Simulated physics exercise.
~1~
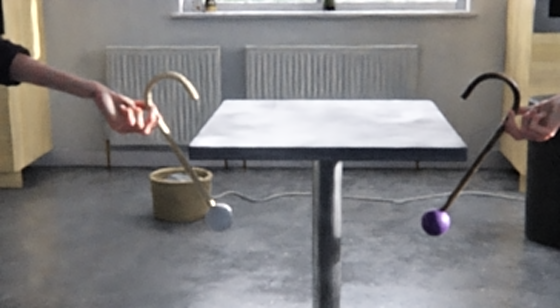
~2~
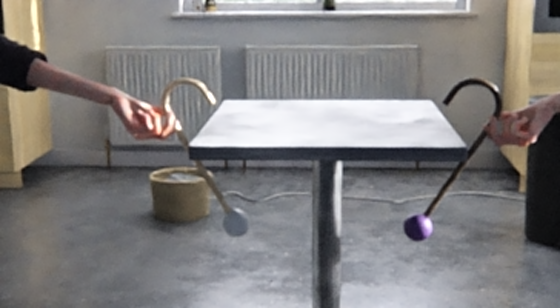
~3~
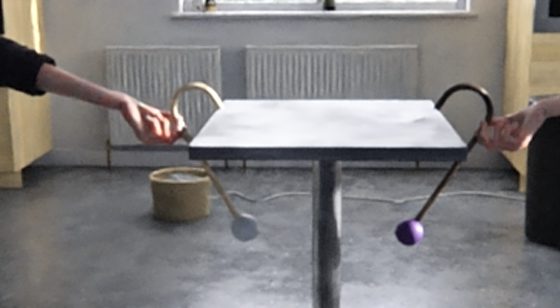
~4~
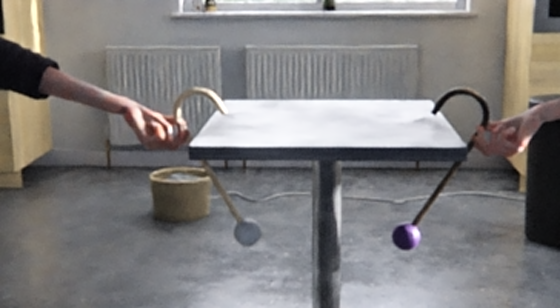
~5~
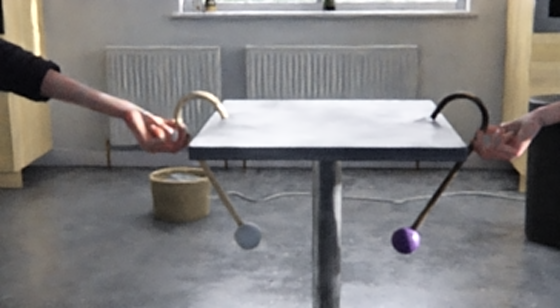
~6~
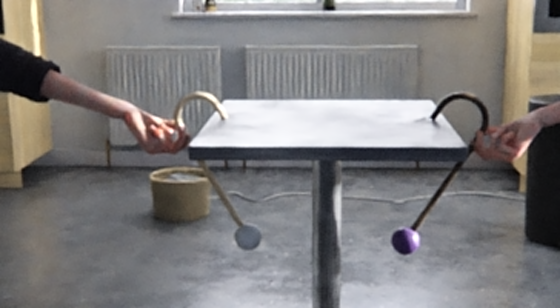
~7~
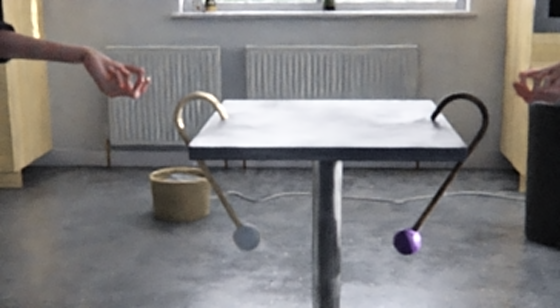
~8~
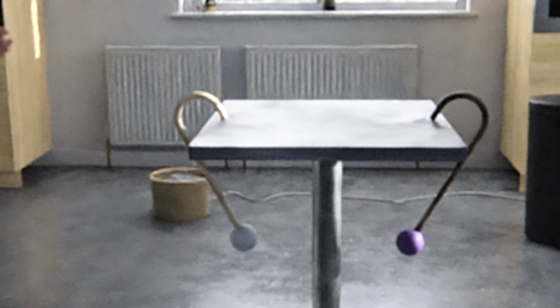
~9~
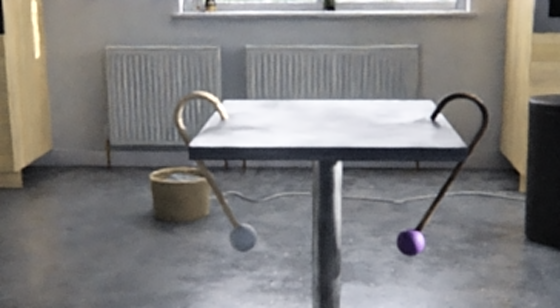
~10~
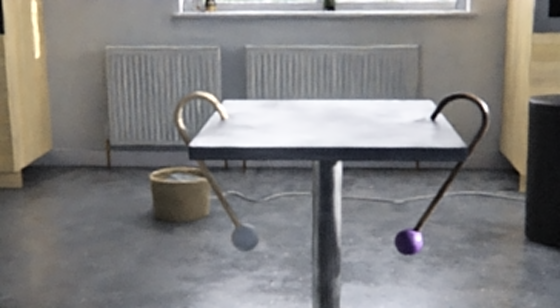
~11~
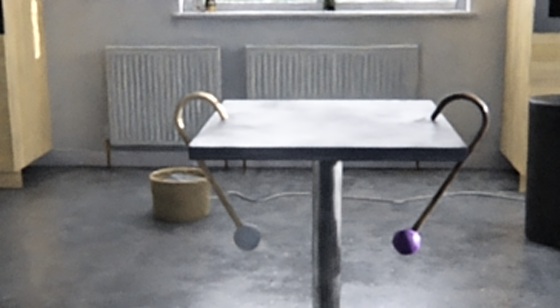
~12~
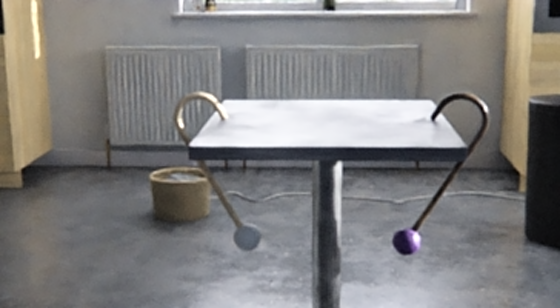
The clip opens on a small table with a single metal leg, while a hand on each side holds a hooked stick with a ball at its lower end, pale grey on the left and purple on the right. The hands move inward, bringing the curved tops over opposite edges of the tabletop. They lower the hooks until the tips rest on the surface, then hold them steady briefly. Both hands let go and draw back out of view. The two hooked sticks sway very slightly, and at the end both still hang from the table, their balls angled inward beneath it.
